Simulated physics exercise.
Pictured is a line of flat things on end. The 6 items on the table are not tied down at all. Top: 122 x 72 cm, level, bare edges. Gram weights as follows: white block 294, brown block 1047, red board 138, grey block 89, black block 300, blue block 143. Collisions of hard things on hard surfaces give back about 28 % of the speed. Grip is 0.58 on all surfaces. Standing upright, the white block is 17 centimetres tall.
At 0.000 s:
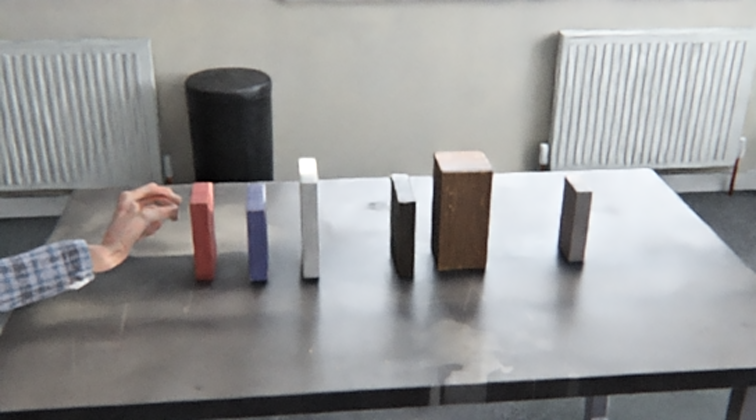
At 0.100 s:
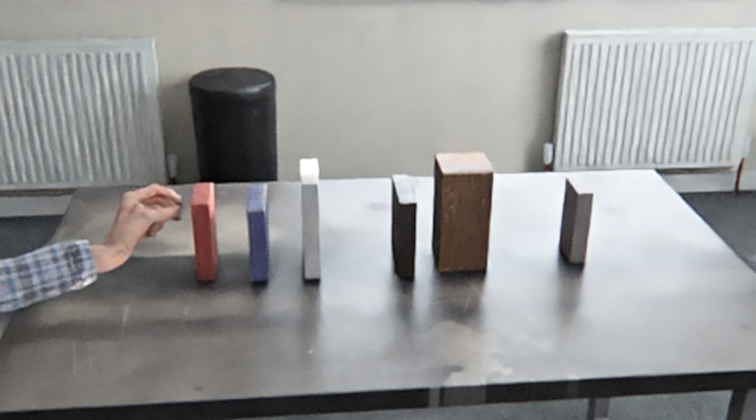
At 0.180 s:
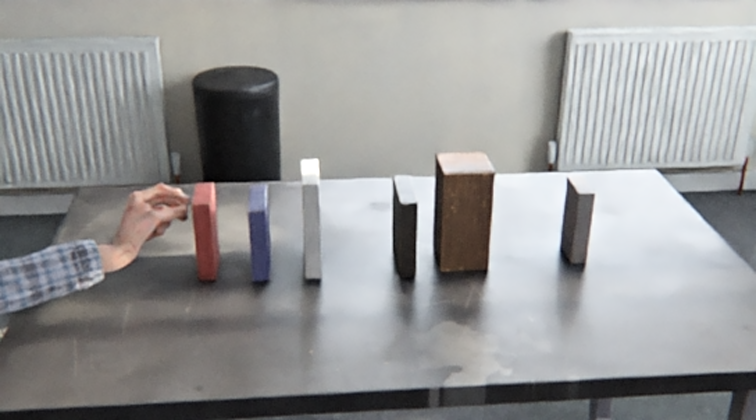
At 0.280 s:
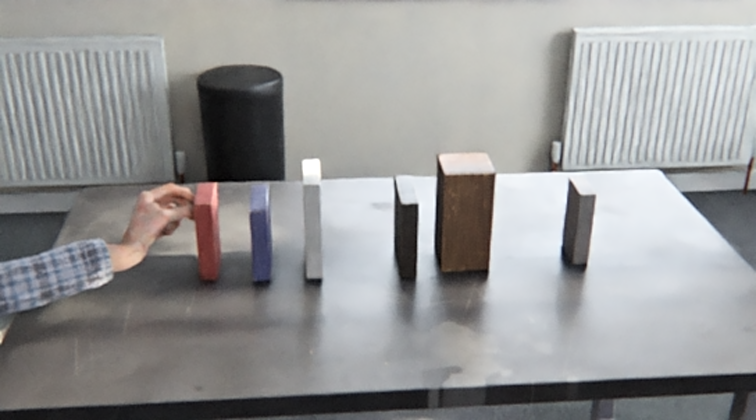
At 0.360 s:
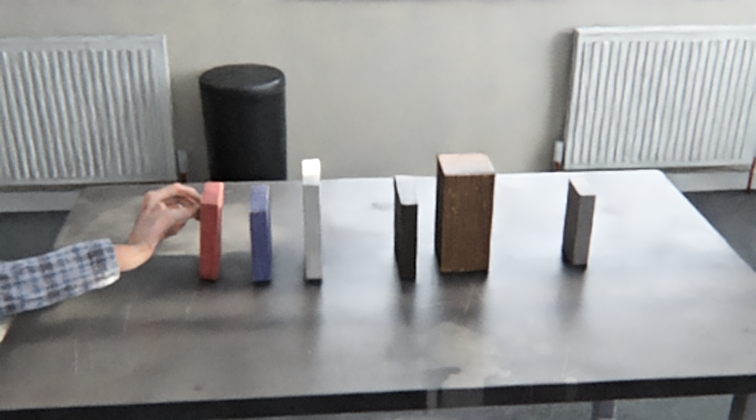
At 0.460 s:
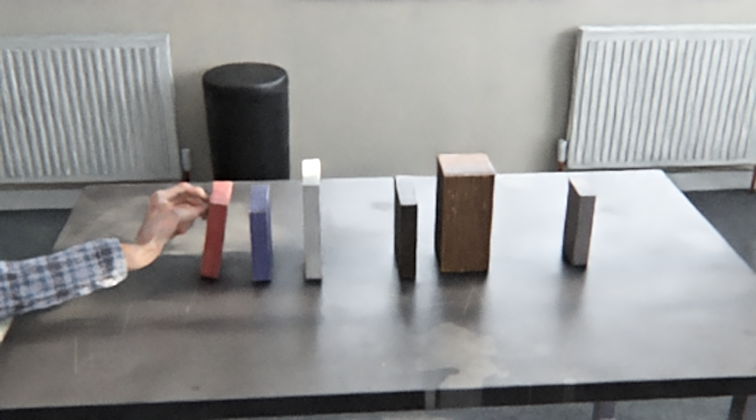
A hand in a checked sleeve reaches in from the left toward a red board, first in a row of six upright pieces on a dark table. The fingertips move right to its upper edge and push, and the board tilts slightly toward the blue block while the others stay upright.
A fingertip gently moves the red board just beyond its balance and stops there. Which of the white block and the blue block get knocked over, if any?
My guess is the white block gives way, my guess is the blue block gives way.
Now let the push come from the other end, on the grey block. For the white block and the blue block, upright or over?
That way the white block stays on its end and the blue block stays on its end.
After 1.06 s, red board 57° over; blue block leaning 42° near (290, 234); white block leaning 18° near (328, 219).
After 1.26 s, red board 69° over; white block leaning 62° near (363, 235); blue block leaning 68° near (304, 244); black block leaning 18°.
At rest (3.7 s), tipped over on the table, white block and blue block; the other 2 in place, give or take 5 cm. Seen from the same camera at the end, white block near (360, 239), blue block near (306, 245).
